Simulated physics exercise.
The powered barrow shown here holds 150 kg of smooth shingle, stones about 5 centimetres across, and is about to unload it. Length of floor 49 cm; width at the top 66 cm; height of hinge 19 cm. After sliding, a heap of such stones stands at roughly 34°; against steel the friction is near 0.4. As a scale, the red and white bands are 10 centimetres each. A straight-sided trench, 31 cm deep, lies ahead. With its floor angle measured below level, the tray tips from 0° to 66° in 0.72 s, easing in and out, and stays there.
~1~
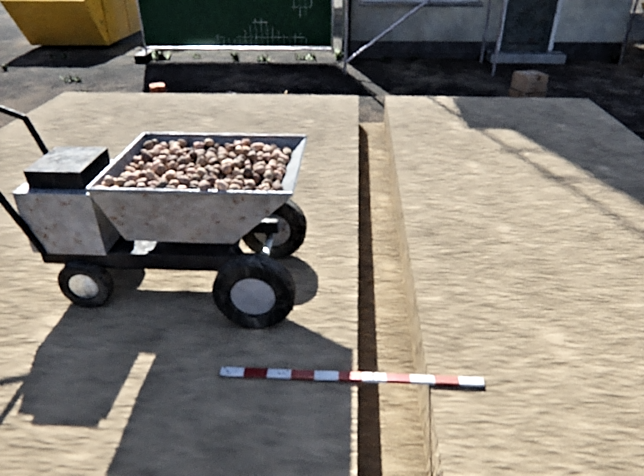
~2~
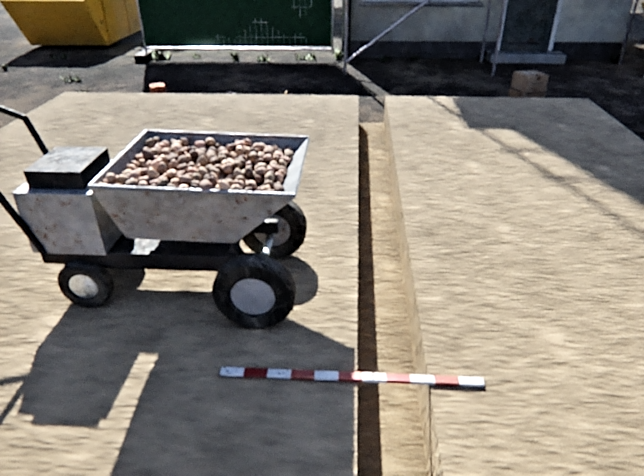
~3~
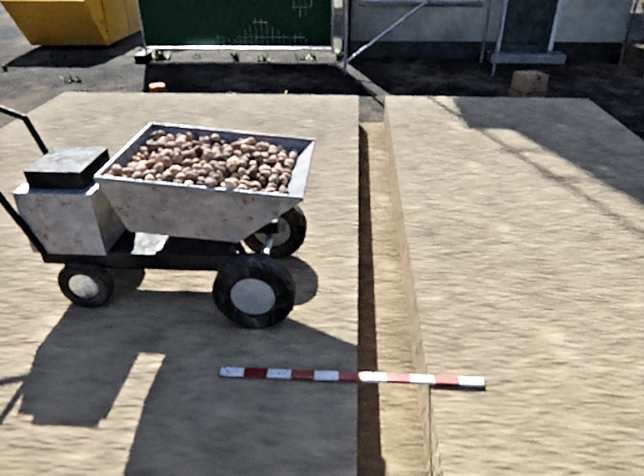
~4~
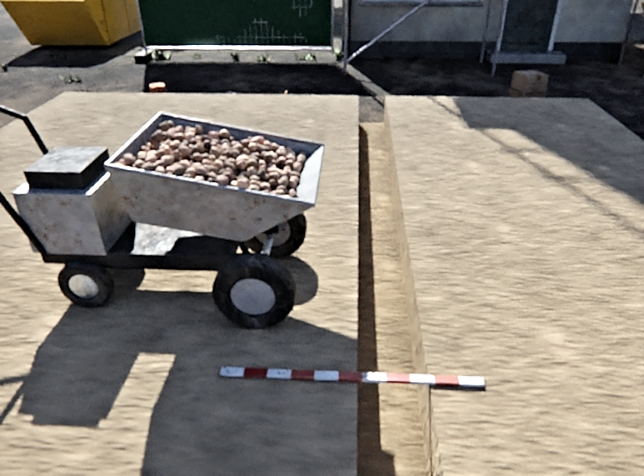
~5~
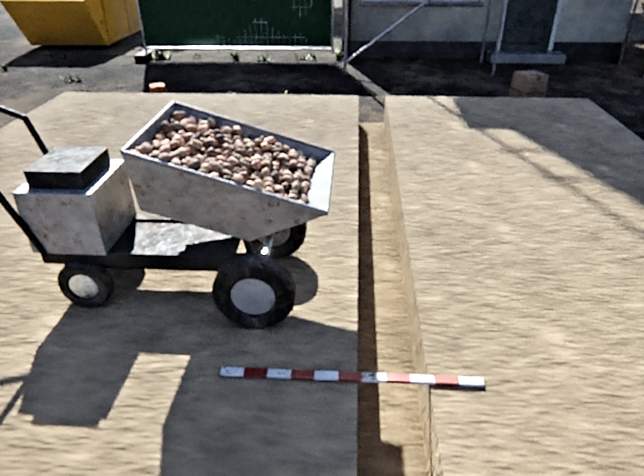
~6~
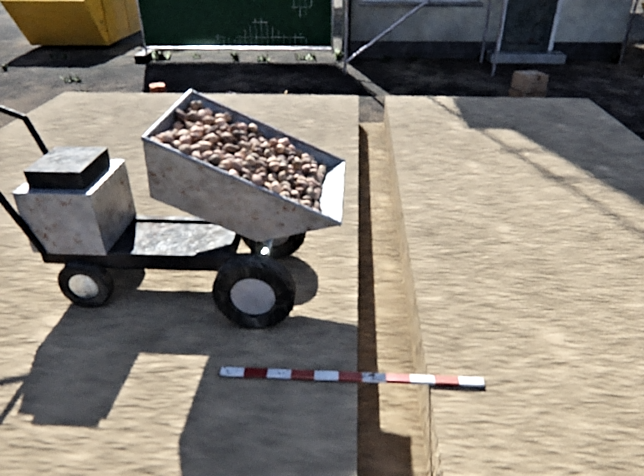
The grey tray of a small wheeled barrow, loaded with rounded stones, starts out level beside a straight trench with a red-and-white striped pole lying across it. Its left end rises steadily while the right lip dips toward the trench, leaving the tray clearly slanted, the stones still inside.
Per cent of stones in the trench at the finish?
About 41 %.
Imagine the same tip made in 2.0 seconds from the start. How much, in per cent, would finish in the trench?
Trench share: Approx. 60%.
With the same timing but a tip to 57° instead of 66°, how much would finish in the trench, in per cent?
About 55%.
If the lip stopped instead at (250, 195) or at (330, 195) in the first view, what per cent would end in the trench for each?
Estimates: 80 % then 15 %.
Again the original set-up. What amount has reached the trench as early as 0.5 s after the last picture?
Some 20 per cent.
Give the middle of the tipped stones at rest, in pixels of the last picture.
The stones end up centred near (440, 289).
Then, 0.2 s after the last picture the floor is at 56°, 100 % in the tray; the foremost stones are at (365, 224).
Then, 0.5 s after the last picture the floor is at 66°, 65 % in the tray, 20 % in the trench, 16 % past the trench; the foremost stones are at (451, 301).
Then, 0.9 s after the last picture the floor is at 66°, 13 % in the tray, 29 % in the trench, 57 % past the trench; the foremost stones are at (599, 289).
Then, 2.8 s after the last picture the floor is at 66°, 0 % in the tray, 41 % in the trench, 59 % past the trench; the foremost stones are past the picture's edge.
